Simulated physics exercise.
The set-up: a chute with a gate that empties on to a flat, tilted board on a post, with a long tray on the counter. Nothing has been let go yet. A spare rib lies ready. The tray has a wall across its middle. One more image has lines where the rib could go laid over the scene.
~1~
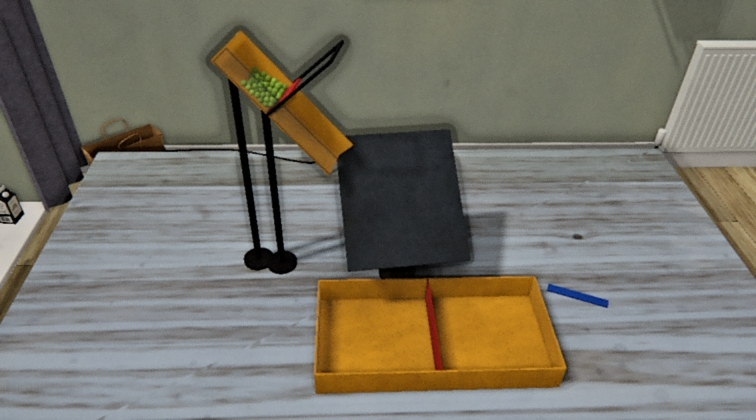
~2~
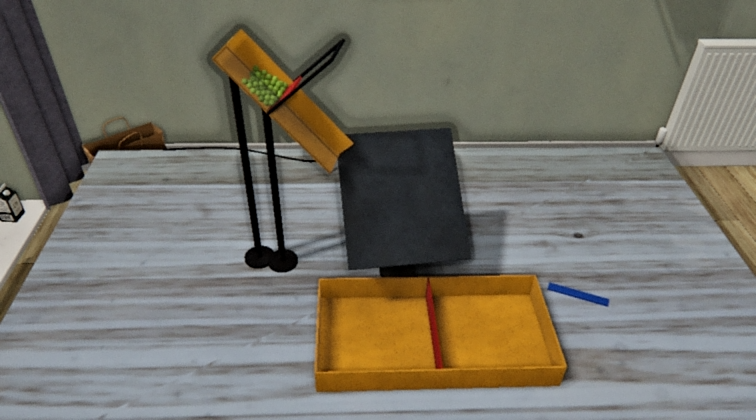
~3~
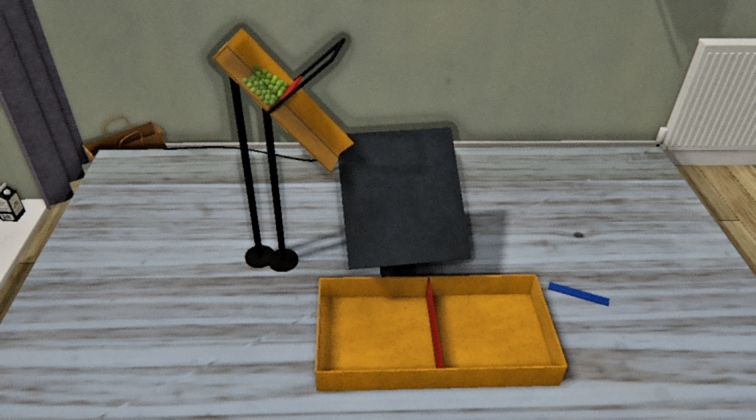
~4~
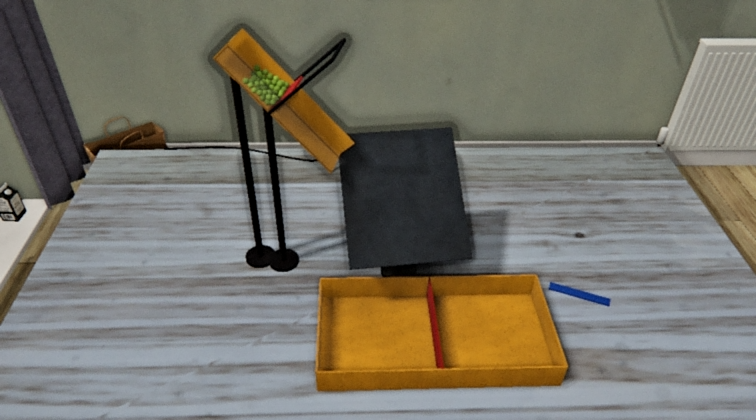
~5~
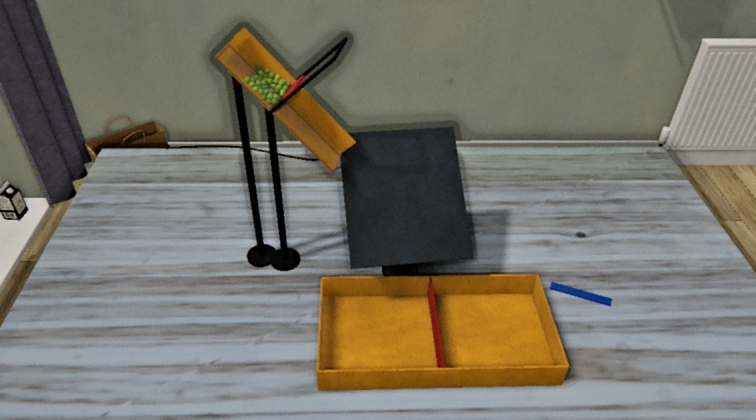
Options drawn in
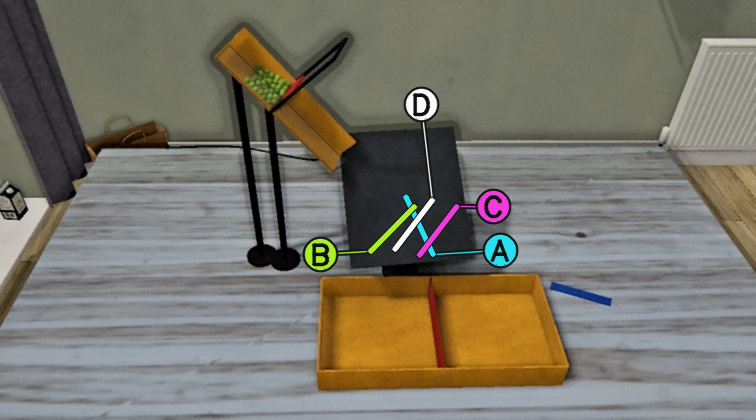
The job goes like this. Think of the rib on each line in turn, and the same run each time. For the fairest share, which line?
The answer is line A.
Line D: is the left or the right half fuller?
More lands on the left.
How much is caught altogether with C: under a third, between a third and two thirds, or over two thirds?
Line C gives over two thirds.
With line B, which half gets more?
More lands on the left.
On the marked copy, line A from (405, 196) to (433, 254); line B from (414, 206) to (370, 251); line C from (456, 206) to (419, 255); line D from (432, 200) to (394, 249).
If A is chosen, of what is caught, close to half in the left half, close to half in the right.
If B is chosen, of what is caught, all but a few in the left half, a small share in the right.
If C is chosen, of what is caught, all but a few in the left half, a small share in the right.
If D is chosen, of what is caught, all but a few in the left half, only a few in the right.
